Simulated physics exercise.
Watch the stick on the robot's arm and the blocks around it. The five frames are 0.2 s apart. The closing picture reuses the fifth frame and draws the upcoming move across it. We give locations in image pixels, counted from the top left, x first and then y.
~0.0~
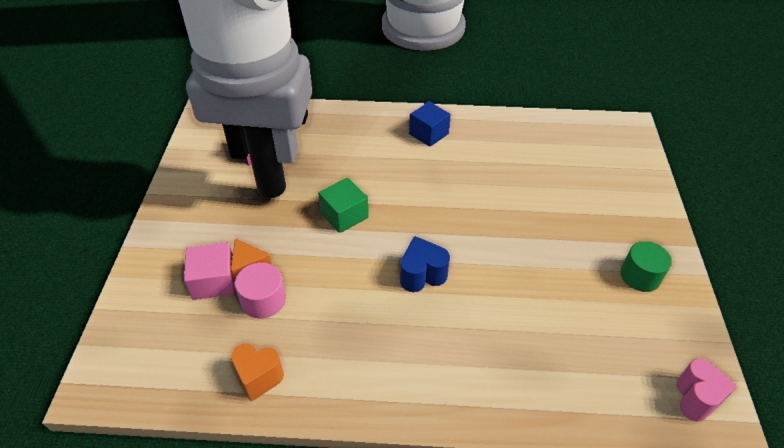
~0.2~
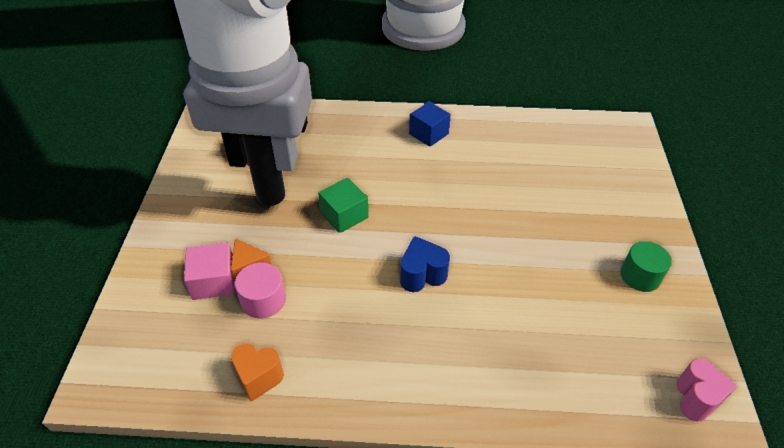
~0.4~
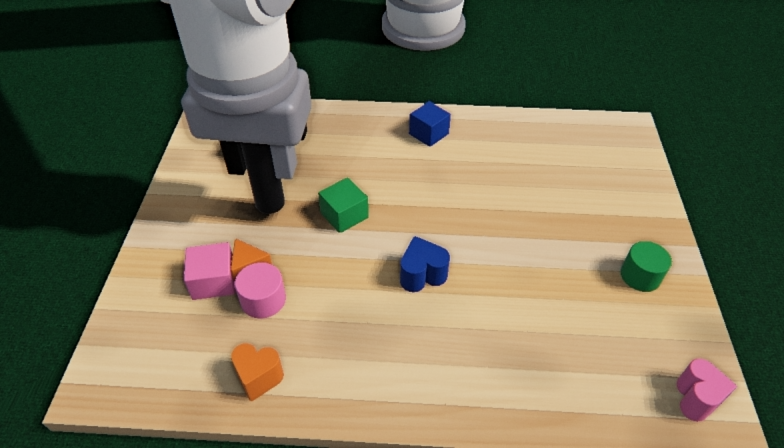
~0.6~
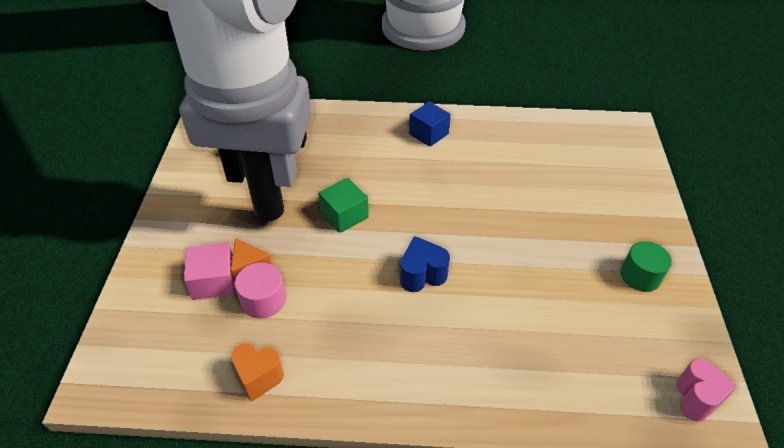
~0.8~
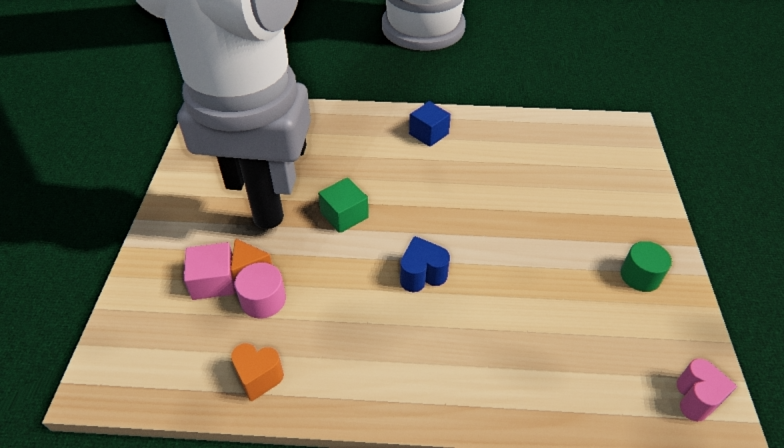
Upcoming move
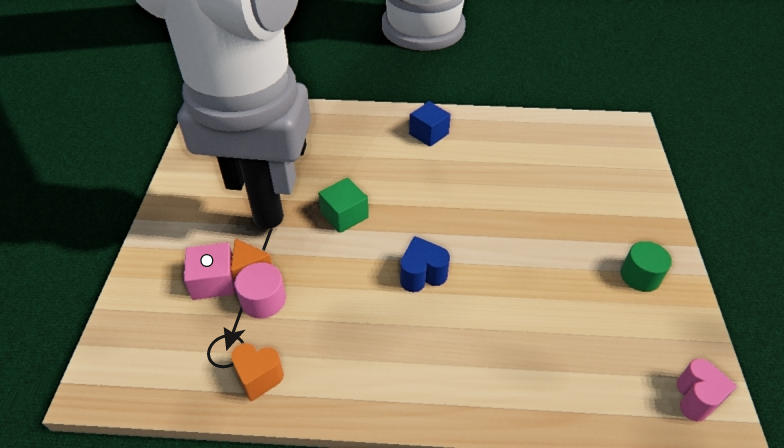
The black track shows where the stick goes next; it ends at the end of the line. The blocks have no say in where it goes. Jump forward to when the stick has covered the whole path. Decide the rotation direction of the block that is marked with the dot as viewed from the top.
Answer: With the clock.
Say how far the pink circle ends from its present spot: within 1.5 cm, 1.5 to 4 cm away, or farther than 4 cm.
Past 4 cm.
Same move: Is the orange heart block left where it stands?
Short answer: No.
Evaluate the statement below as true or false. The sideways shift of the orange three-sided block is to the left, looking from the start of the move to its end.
False
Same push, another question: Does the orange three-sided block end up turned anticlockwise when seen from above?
No
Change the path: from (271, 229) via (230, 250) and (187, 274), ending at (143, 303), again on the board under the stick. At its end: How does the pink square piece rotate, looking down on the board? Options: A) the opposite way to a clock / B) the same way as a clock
Answer: A.
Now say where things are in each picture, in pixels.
In the first frame, tip of the stick (272, 189), middles of tops, pink square piece (207, 261), orange three-sided block (245, 254), orange heart block (253, 361), pink circle (258, 280).
In the second frame, stick (271, 197), nothing pushed.
In the third frame, stick (271, 205), nothing pushed.
In the fourth frame, stick (270, 212), nothing pushed.
In the fifth frame, stick (269, 219), pink square piece (207, 261), orange three-sided block (245, 254), orange heart block (253, 361), pink circle (258, 280).
The line goes from (271, 229) to (226, 351); the dot is on the pink square piece.
On the path given first. One third of the way, stick (255, 256); pink square piece (201, 263); orange three-sided block (236, 267); pink circle (258, 289).
Two thirds of the way, stick (240, 297); pink square piece (195, 266), turned 25° clockwise; orange three-sided block (210, 304), turned 25° clockwise; pink circle (256, 318).
At the end, stick (223, 342); pink square piece (195, 266), turned 25° clockwise; orange three-sided block (188, 330), turned 75° clockwise; orange heart block (255, 374); pink circle (262, 337).
